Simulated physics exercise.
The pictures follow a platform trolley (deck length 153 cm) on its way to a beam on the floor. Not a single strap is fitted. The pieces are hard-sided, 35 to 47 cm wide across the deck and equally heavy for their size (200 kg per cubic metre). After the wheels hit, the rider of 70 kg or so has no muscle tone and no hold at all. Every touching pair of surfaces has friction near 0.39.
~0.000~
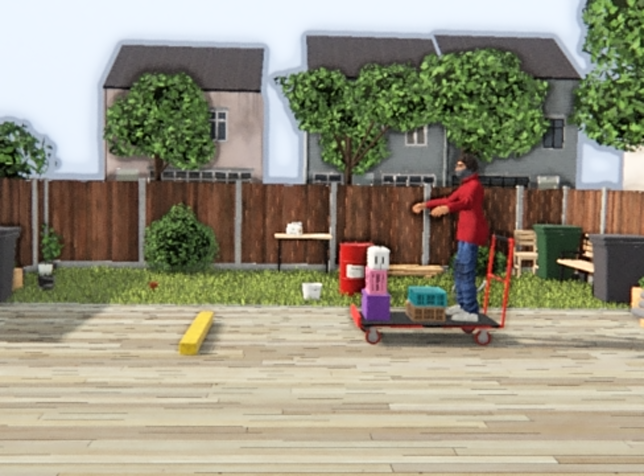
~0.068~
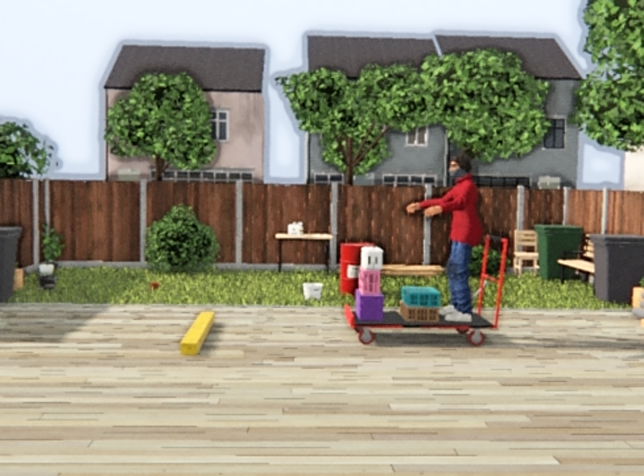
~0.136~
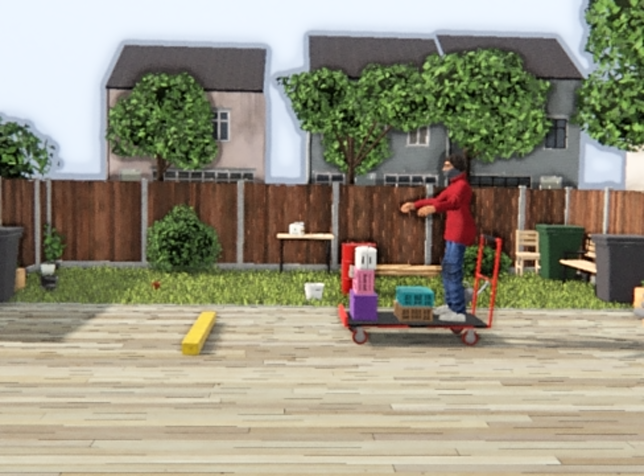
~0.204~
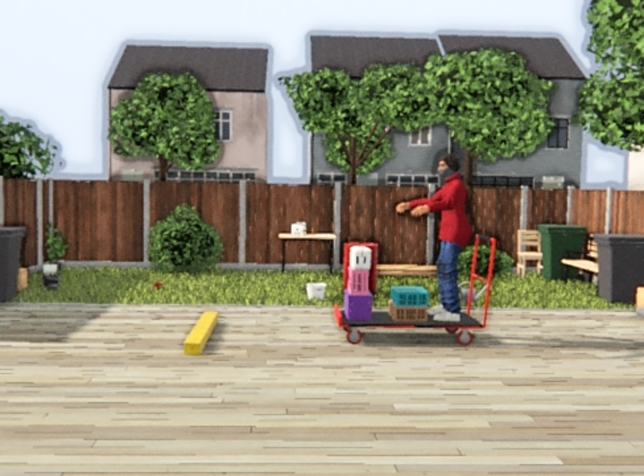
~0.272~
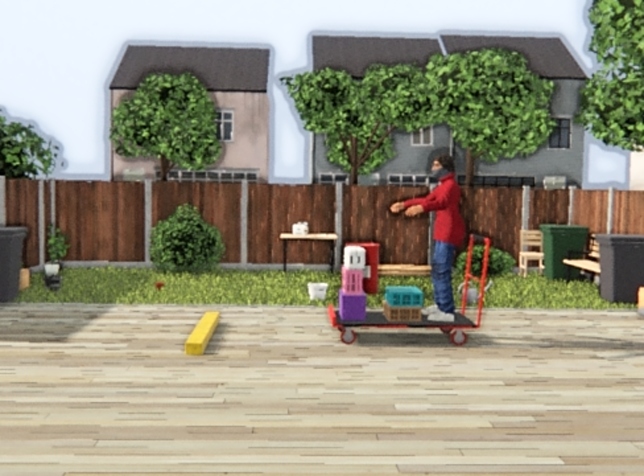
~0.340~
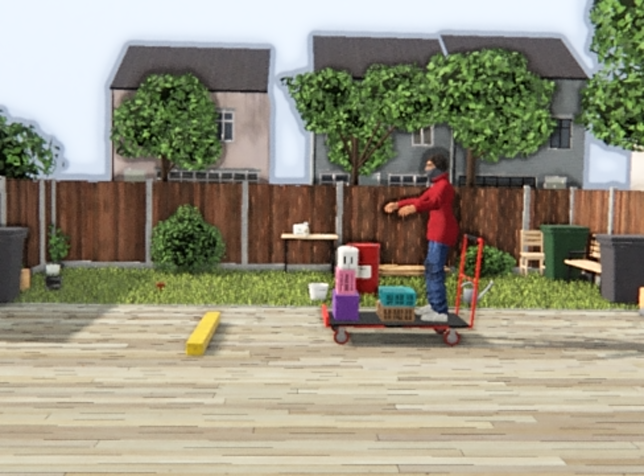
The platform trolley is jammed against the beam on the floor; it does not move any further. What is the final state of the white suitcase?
The white suitcase is no longer aboard.
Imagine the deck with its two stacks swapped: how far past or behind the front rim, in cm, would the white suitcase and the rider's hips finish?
In that case the white one ends 100 cm past the front rim, while the hips stay 110 cm behind it.
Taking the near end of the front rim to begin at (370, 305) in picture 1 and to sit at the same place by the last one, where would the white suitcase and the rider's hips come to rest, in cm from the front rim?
With that change, white would rest 90 cm beyond the front rim and the hips 60 cm back from it.
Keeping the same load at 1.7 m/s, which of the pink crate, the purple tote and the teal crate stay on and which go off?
Pink: Lost; purple: Kept; teal: Kept.
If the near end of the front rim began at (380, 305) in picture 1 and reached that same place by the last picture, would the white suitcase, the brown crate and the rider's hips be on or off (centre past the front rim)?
Result: White gone; brown safe; hips safe.
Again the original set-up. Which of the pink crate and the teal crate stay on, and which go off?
End result - pink: Goes over; teal: Stays.
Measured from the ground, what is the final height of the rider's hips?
The hips settle roughly 35 cm above the ground.
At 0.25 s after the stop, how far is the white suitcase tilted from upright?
Its tilt is about 10°.
Impact comes at 1.43 s.
After 1.98 s the white suitcase is 25 cm past the rim, tilted 50°, near (182, 267) in the last picture's view.
After 2.43 s the white suitcase is 57 cm past the rim, tilted 90°, near (153, 328) in the last picture's view.
At rest, 4.6 s, past the rim, pink crate and white suitcase; behind it, brown crate, teal crate, purple tote and the rider's hips.
